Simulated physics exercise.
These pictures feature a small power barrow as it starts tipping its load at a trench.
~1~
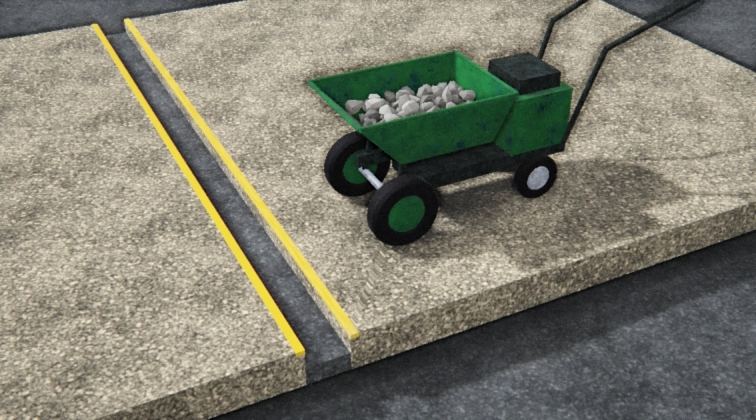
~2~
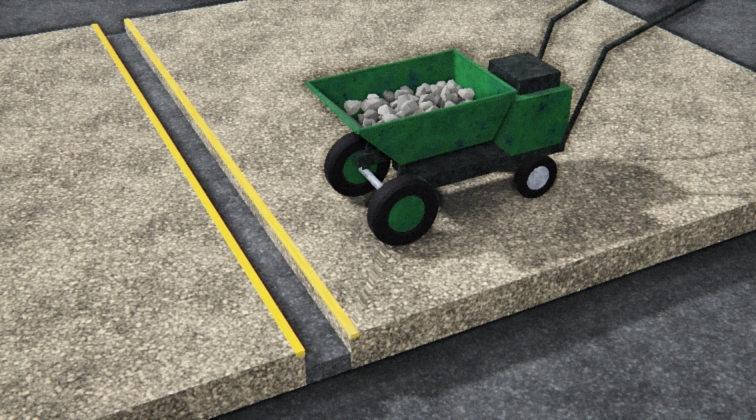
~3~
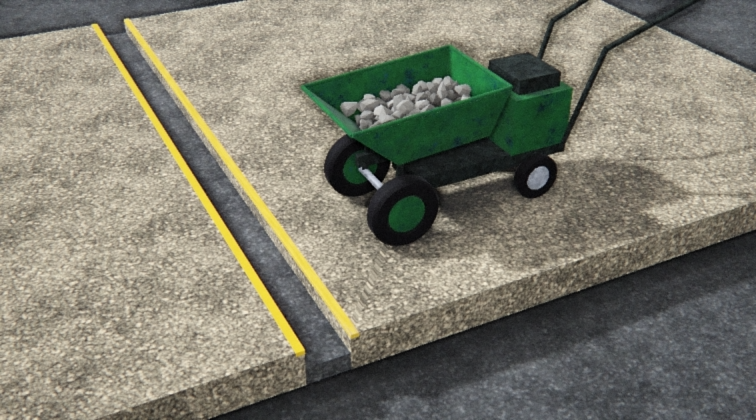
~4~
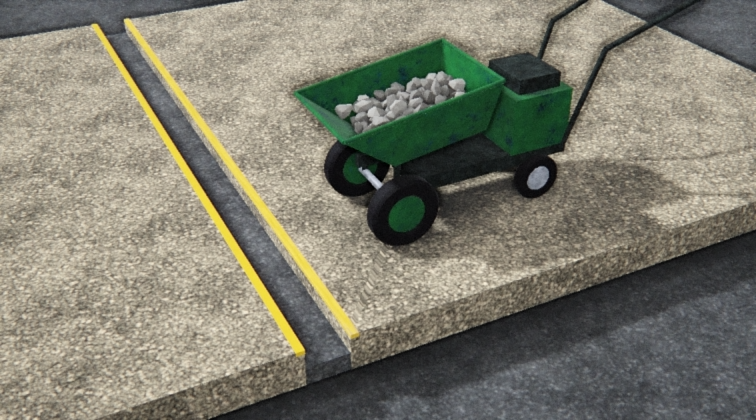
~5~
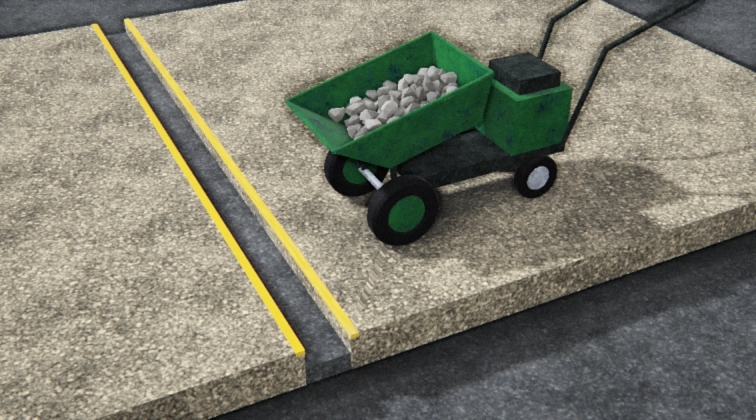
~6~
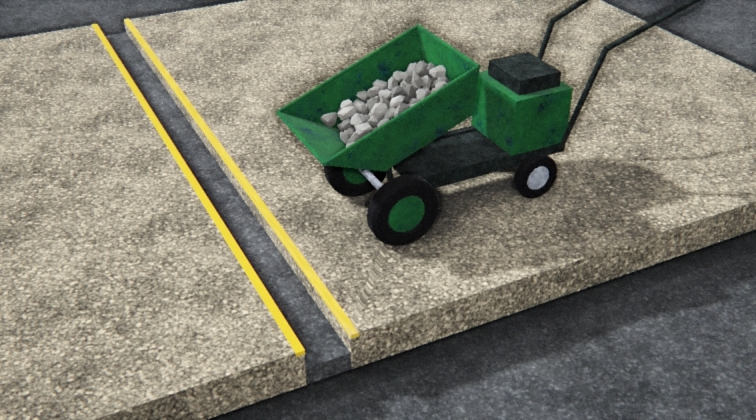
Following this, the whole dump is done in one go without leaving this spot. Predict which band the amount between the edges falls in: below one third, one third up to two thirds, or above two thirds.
It falls from one third up to two thirds.
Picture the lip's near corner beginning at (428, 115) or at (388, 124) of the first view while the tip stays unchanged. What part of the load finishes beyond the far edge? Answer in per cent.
Try 1: 0 %. Try 2: 0 %.
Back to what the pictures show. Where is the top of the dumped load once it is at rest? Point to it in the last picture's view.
Near (251, 238).
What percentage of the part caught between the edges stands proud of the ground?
I'd put it near 30 per cent.
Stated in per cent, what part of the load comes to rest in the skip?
Around 30 per cent.
Soon, skip tipped steeply; all in the skip.
A while on, skip tipped right over; about two thirds in the skip; about a quarter in or heaped over the trench; a stray few beyond it.
Towards the end, skip tipped right over; about a quarter in the skip; about half in or heaped over the trench; a small part beyond it.
Finally, skip tipped right over; about a quarter in the skip; about half in or heaped over the trench; about a quarter beyond it.
